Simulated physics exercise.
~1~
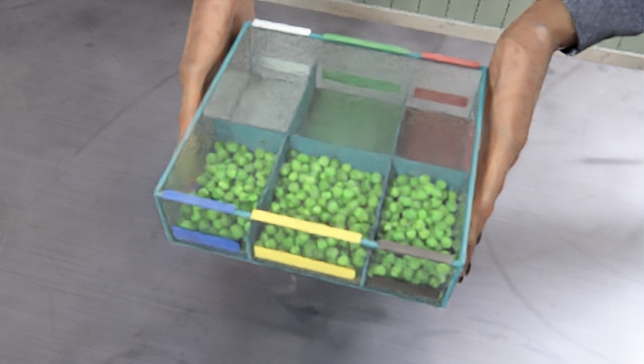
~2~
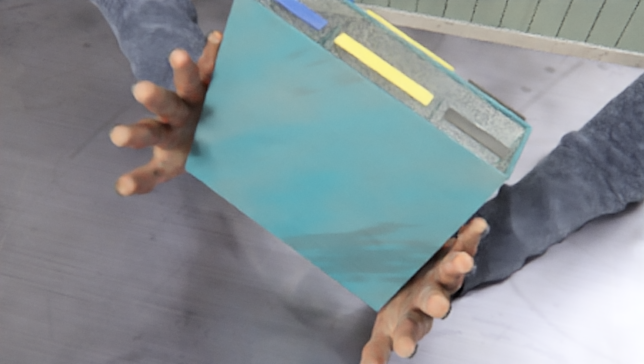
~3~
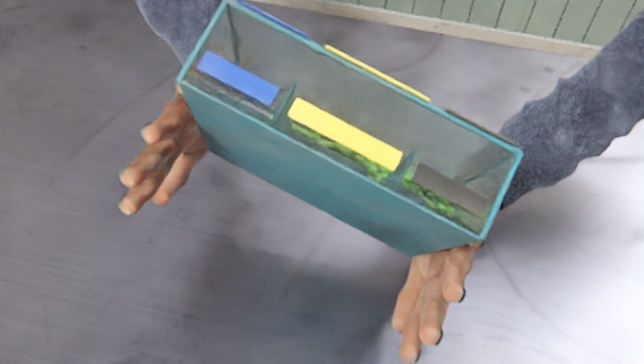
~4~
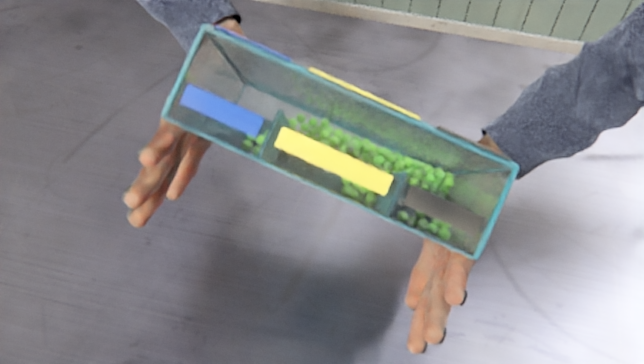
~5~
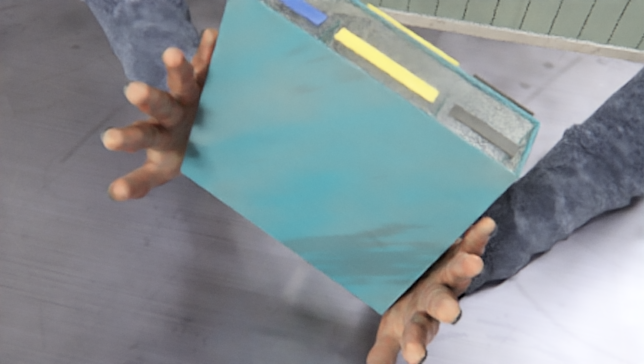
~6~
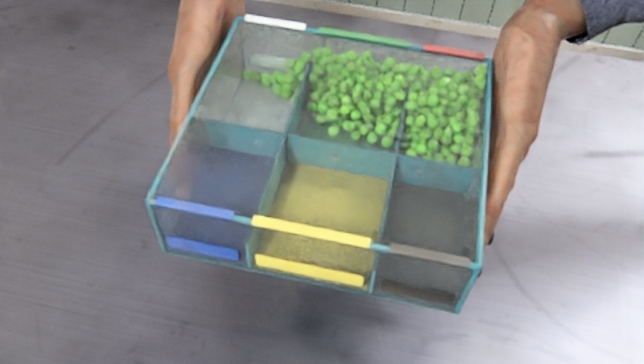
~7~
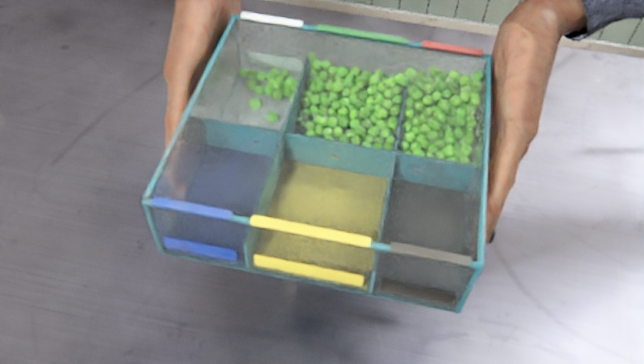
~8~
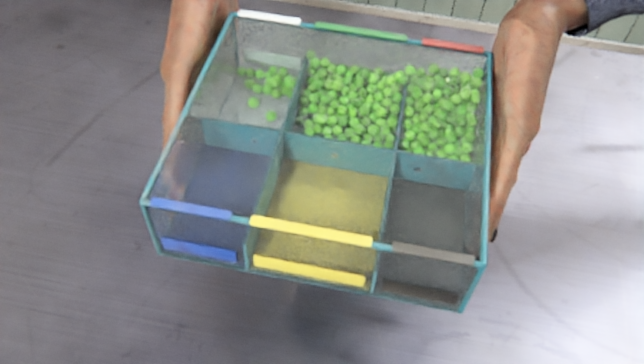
In this clip, two hands hold a clear-lidded, six-compartment box with green peas in its front row, tip it steeply, partly back, then steeply again, and level it, leaving the peas still in the back row, mostly in the green and red compartments.
